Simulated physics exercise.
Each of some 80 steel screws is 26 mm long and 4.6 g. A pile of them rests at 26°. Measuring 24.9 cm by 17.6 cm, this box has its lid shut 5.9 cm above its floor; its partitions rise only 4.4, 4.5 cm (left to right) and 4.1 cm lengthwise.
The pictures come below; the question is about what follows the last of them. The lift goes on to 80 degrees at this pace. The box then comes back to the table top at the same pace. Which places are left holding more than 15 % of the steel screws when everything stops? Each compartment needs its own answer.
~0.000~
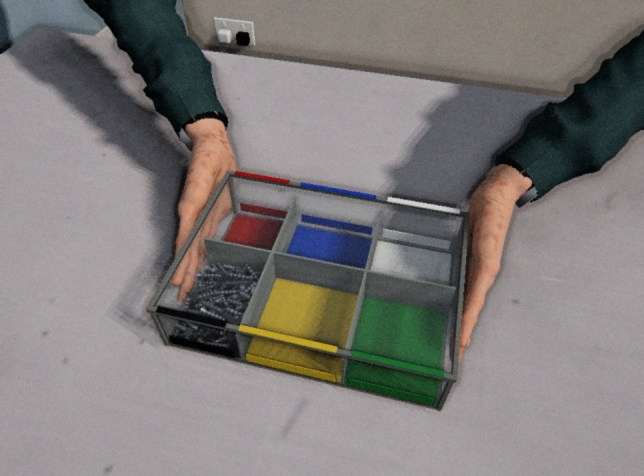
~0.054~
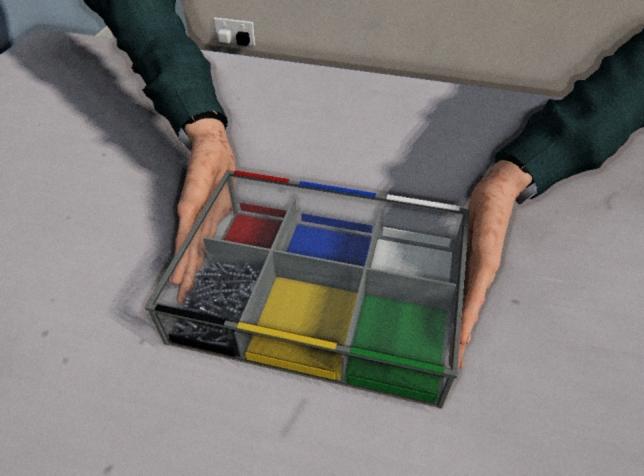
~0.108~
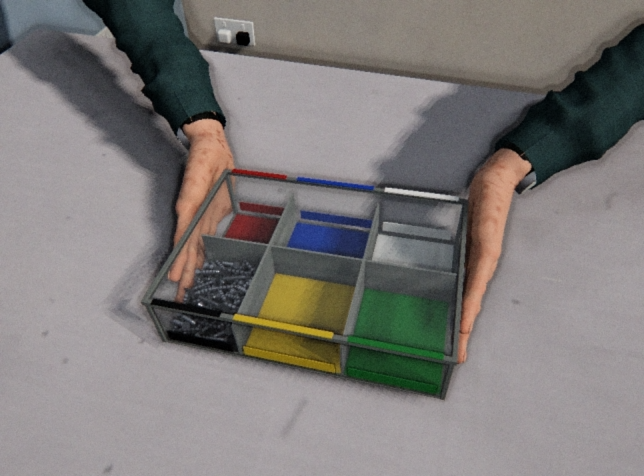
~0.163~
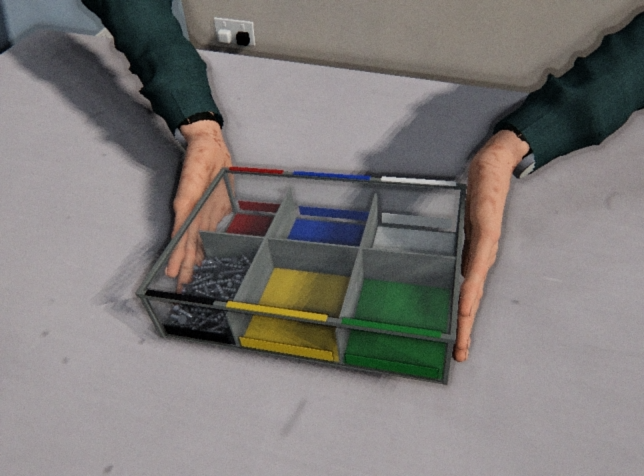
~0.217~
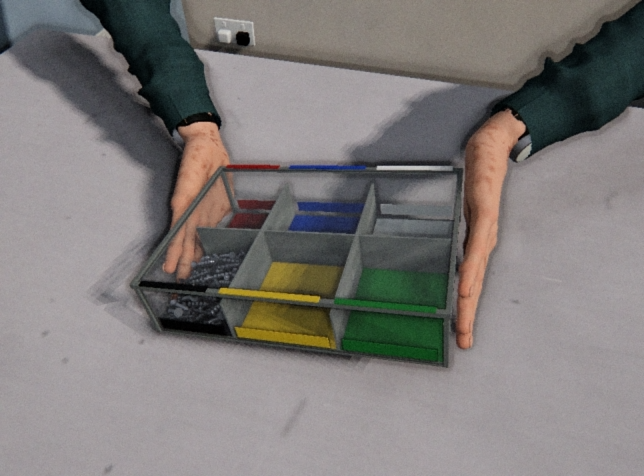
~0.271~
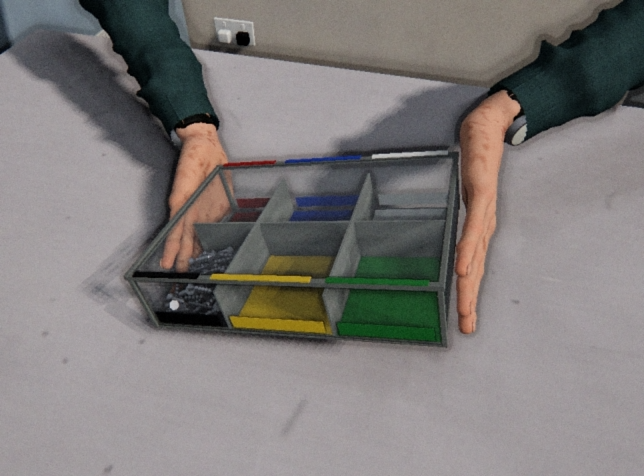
Red: Not over, blue: Not over, green: Not over, yellow: Not over, white: Not over, black: Over.
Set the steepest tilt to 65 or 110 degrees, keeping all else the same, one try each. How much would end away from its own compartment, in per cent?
Some 0 and 10 per cent.
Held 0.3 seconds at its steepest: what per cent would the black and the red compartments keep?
Black 95, red 5.
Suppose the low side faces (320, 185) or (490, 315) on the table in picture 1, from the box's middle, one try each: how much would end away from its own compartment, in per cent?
The share comes to about 20 in a hundred, then about 10 in a hundred.
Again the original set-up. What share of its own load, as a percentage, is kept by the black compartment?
It works out to near 100 percent.
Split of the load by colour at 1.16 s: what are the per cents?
Red 0; blue 0; green 0; yellow 0; white 0; black 100.
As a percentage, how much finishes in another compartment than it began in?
Roughly 5 %.
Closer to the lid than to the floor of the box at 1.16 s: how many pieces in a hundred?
About 10 %.
After 1.16 s, tilt 80 degrees; black 100 %.
After 1.76 s, tilt 34 degrees; red 5 %, black 95 %.
After 2.40 s, tilt 0 degrees; red 5 %, black 95 %.
At rest (2.7 s), red 5 %, blue 0 %, green 0 %, yellow 0 %, white 0 %, black 95 %.
